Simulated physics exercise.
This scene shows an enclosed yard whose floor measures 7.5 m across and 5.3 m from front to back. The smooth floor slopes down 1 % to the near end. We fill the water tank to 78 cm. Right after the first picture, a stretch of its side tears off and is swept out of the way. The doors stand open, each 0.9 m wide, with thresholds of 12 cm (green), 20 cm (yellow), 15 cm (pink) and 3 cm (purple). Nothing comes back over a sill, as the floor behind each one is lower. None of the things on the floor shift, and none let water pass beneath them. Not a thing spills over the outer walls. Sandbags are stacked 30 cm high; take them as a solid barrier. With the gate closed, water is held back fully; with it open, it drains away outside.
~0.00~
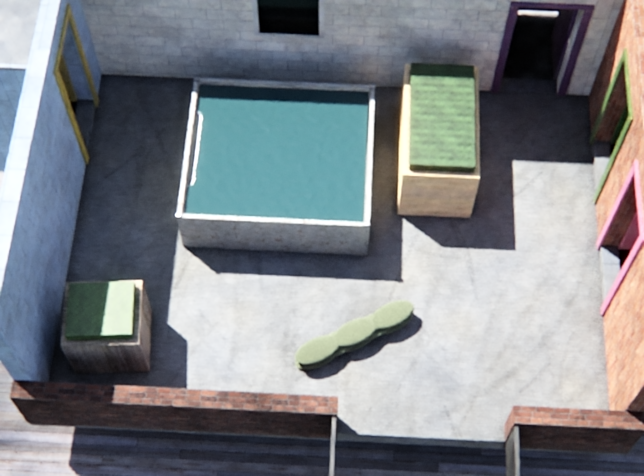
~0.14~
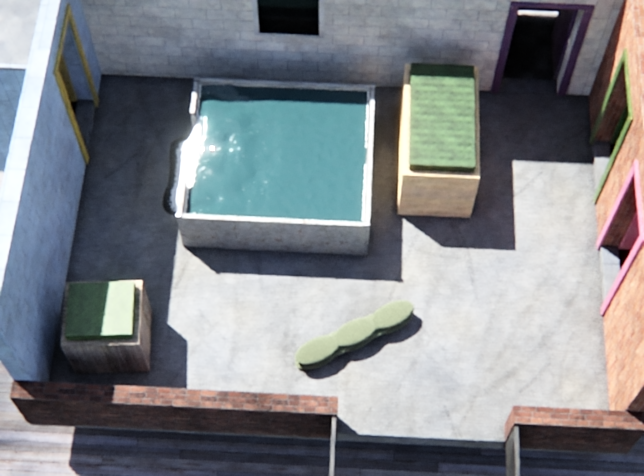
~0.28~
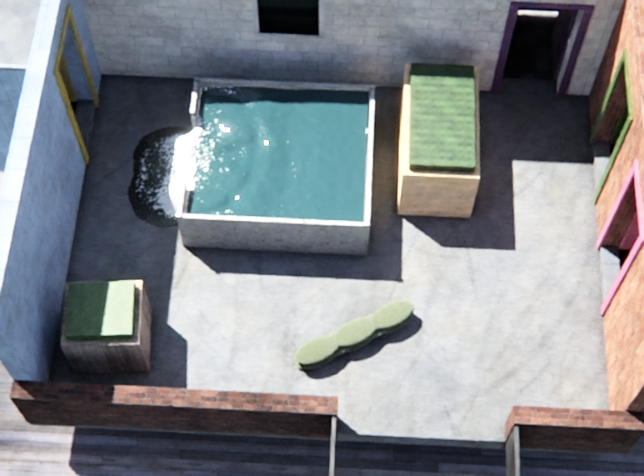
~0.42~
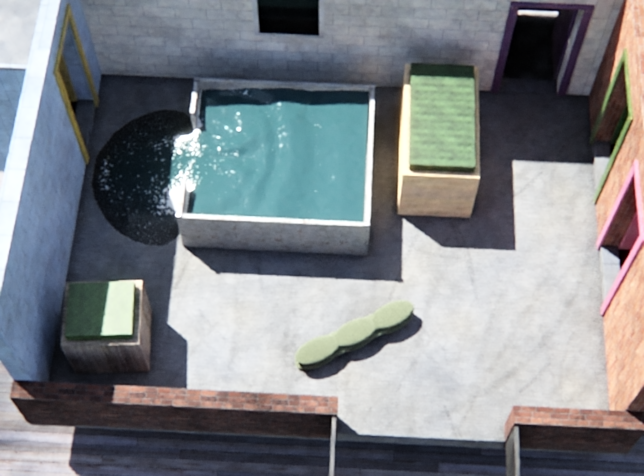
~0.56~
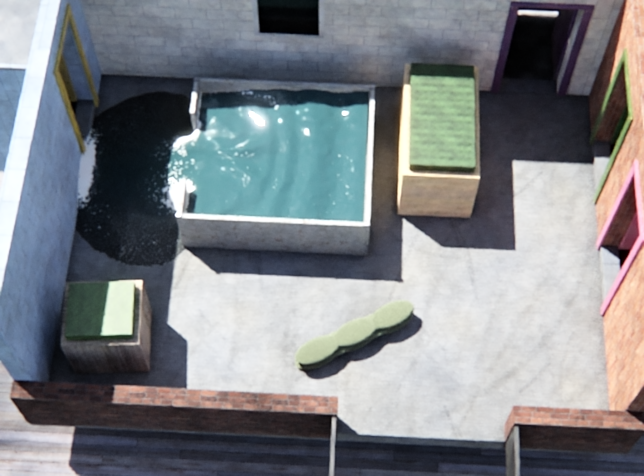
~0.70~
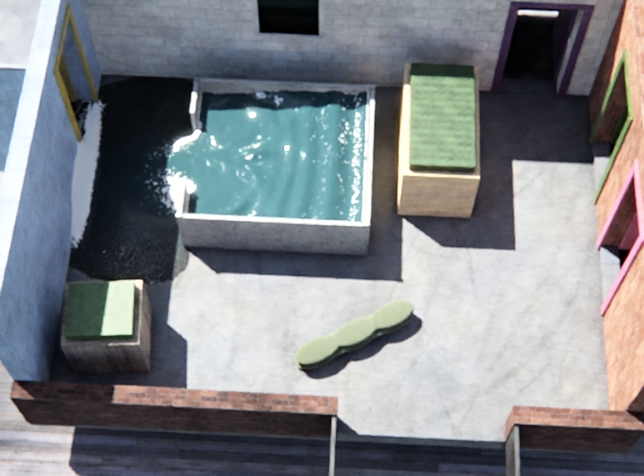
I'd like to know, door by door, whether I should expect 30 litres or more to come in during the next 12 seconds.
Here is what to expect: At the green door, not that much; at the yellow door, that much or more; at the pink door, not that much; at the purple door, that much or more.
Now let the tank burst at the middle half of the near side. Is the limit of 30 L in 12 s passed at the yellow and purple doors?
For yellow, too little; for purple, too much.
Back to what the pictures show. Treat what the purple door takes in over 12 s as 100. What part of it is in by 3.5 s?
Roughly 0%.
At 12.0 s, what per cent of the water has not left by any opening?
About 82 per cent.
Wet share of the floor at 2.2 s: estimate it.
Covered: Roughly 30 %.
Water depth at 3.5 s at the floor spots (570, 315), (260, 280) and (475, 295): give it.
Around 0 cm, 4 cm and 0 cm, in the order given.
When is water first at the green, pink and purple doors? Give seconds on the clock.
So green at 4.5 s, pink at 5.0 s, and purple at 3.6 s.
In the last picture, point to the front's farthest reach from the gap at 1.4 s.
I'd mark it close to (49, 387).
After 1.4 s water covers 20 % of the floor and is deepest (57 cm) near (102, 78); green door not reached, yellow door 43 cm at the sill, 68 L in, pink door not reached, purple door not reached.
After 2.2 s water covers 30 % of the floor and is deepest (51 cm) near (102, 78); green door not reached, yellow door 41 cm at the sill, 179 L in, pink door not reached, purple door not reached.
After 3.5 s water covers 55 % of the floor and is deepest (36 cm) near (46, 400); green door not reached, yellow door 29 cm at the sill, 283 L in, pink door not reached, purple door not reached.
After 7.0 s water covers 95 % of the floor and is deepest (24 cm) near (46, 400); green door 8 cm at the sill, 0 L in, yellow door 17 cm at the sill, 336 L in, pink door 11 cm at the sill, 1 L in, purple door 6 cm at the sill, 18 L in.
After 12.0 s water covers 95 % of the floor and is deepest (16 cm) near (590, 428); green door 7 cm at the sill, 0 L in, yellow door 10 cm at the sill, 336 L in, pink door 12 cm at the sill, 1 L in, purple door 10 cm at the sill, 57 L in.
